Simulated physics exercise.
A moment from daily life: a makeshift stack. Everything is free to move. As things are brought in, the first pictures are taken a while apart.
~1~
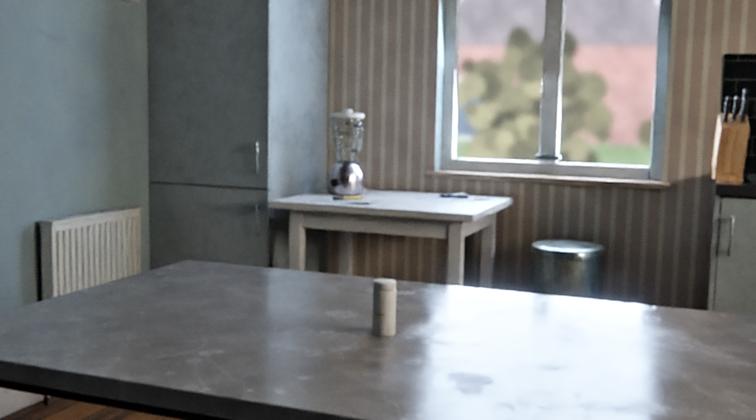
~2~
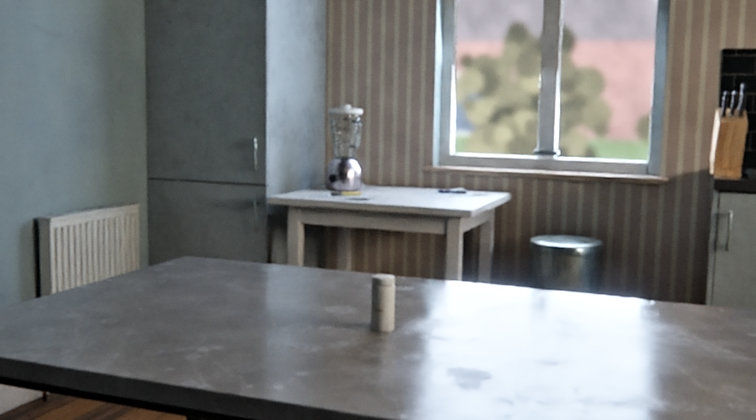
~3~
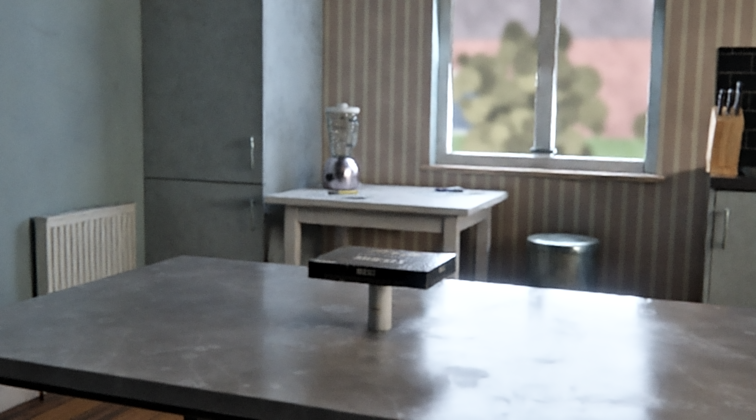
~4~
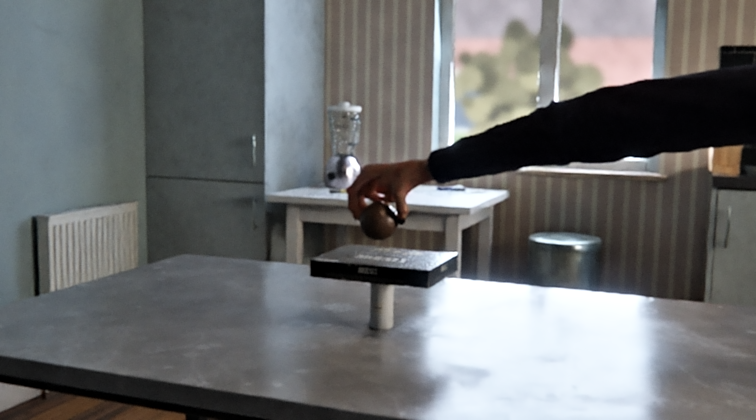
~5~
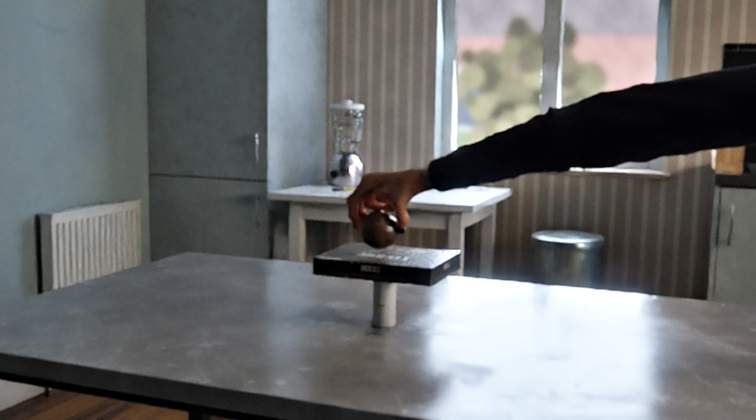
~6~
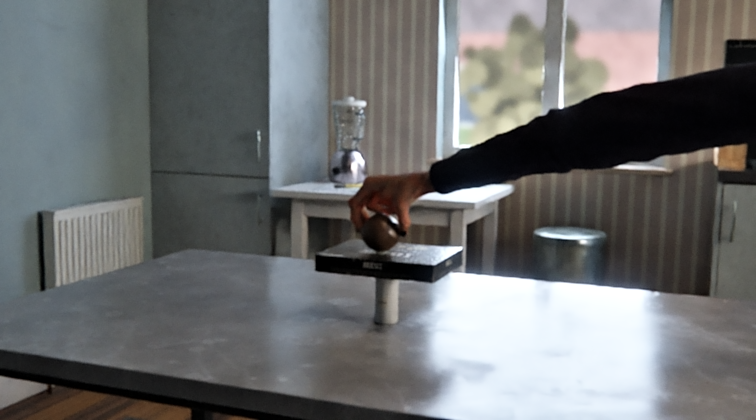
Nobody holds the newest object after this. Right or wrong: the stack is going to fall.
Wrong, it stays up.
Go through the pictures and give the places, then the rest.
In the first picture, the last thing is not in view yet; white shaker (384, 307).
In the second picture, the last thing is not in view yet; white shaker (383, 303).
In the third picture, the last thing is not in view yet; white shaker (380, 302).
The fourth picture shows coming down; brown onion (379, 221); white shaker (382, 300).
The fifth picture shows coming down; brown onion (379, 229); white shaker (384, 298).
The sixth picture shows set down, still held; brown onion (381, 233); white shaker (387, 295).
Then, 0.30 s later than the last frame, all is still.
Then, 0.70 s later than the last frame, brown onion resting near (381, 233).
When it is over, all 3 as before. End places, in pixels of the last picture, brown onion near (381, 233). The stack stays up.
